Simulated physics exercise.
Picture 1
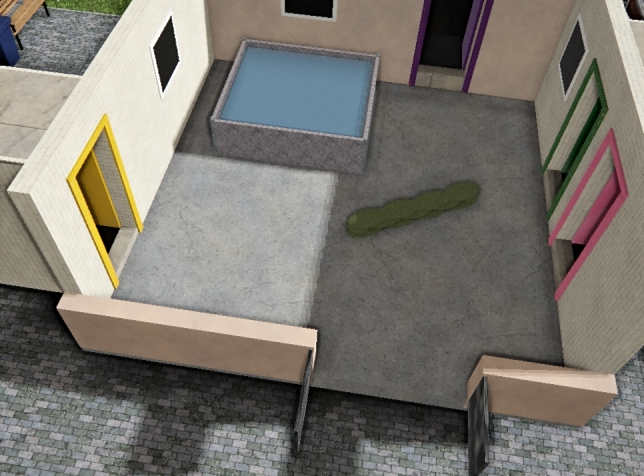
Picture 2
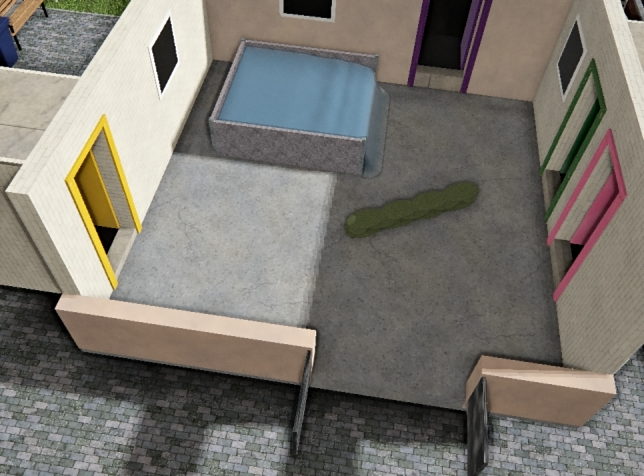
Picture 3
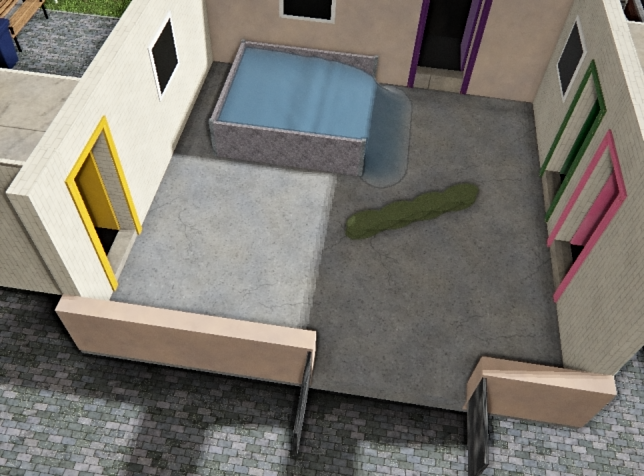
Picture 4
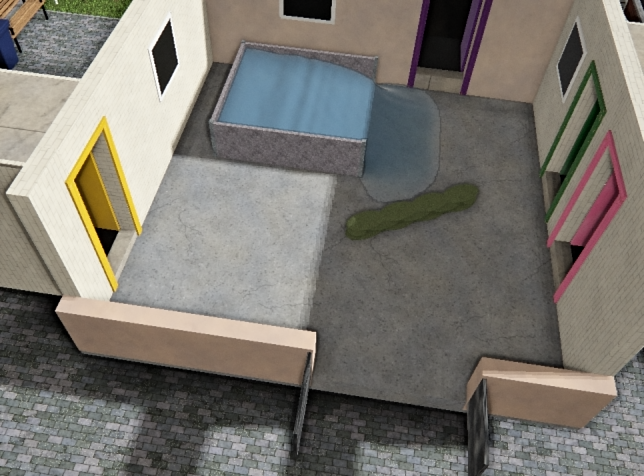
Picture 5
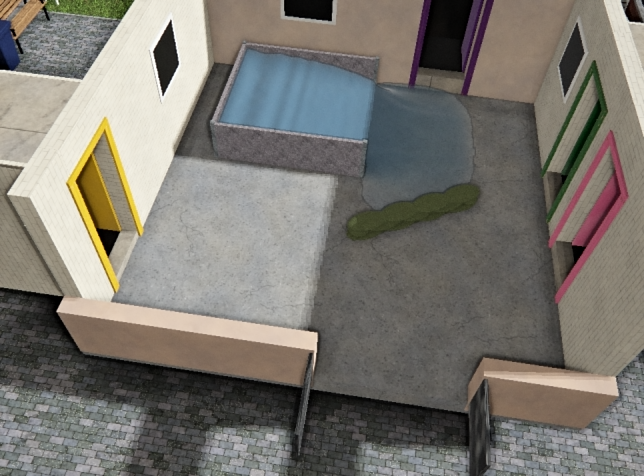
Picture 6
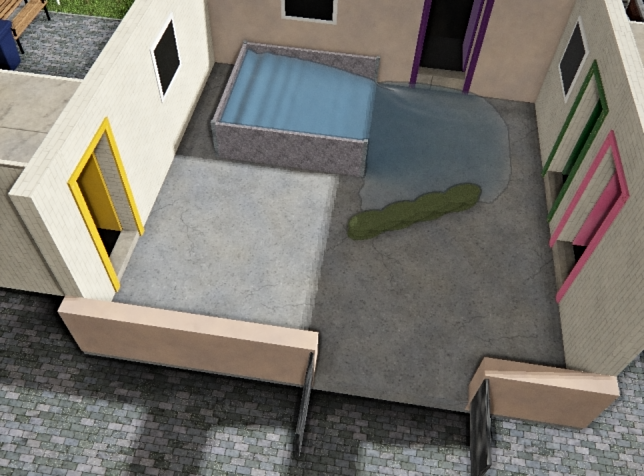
We see, from above, a walled yard with a stone tank of still water; then water pours from the tank's right side and spreads steadily across the grey paving, reaching a low green hedge and widening further right.
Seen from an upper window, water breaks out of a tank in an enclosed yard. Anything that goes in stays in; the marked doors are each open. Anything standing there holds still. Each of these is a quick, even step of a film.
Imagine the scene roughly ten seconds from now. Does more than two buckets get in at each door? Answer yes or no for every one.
Green door: Yes, purple door: No, pink door: No, yellow door: No.
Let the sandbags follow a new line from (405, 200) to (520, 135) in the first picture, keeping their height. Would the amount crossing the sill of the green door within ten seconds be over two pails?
Looking at the green door, I'd say it doesn't reach the limit.
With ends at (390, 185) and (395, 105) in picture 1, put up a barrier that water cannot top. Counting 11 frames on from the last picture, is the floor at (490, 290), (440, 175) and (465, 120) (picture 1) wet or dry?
Taking the points in the order given, they are high and dry, inundated and inundated.
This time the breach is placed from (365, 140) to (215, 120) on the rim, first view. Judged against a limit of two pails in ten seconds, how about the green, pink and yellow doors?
The green door falls short, the pink door falls short, the yellow door tops the limit.
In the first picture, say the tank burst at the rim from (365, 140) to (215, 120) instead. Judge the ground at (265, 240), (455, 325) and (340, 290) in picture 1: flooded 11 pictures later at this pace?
Point by point: Swamped, untouched and swamped.
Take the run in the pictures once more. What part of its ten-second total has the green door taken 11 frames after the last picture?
It works out at roughly 35 percent of the ten-second total.
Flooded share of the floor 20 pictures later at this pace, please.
The answer is around 55 per cent.
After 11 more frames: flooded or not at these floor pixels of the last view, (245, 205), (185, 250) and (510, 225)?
Result, in the order given: Not wetted / not wetted / wetted.
A moment on, water covers 30 % of the floor; the green door under two buckets in, the purple door wet at the sill, nothing in, the pink door not reached, the yellow door not reached.
Next, water covers 35 % of the floor; the green door far over two buckets in, the purple door wet at the sill, nothing in, the pink door wet at the sill, nothing in, the yellow door not reached.
Then, water covers 55 % of the floor; the green door far over two buckets in, the purple door wet at the sill, nothing in, the pink door wet at the sill, nothing in, the yellow door not reached.
Later, water covers 85 % of the floor; the green door far over two buckets in, the purple door wet at the sill, nothing in, the pink door wet at the sill, nothing in, the yellow door wet at the sill, nothing in.
In the end, water covers 95 % of the floor; the green door far over two buckets in, the purple door wet at the sill, nothing in, the pink door wet at the sill, nothing in, the yellow door wet at the sill, nothing in.
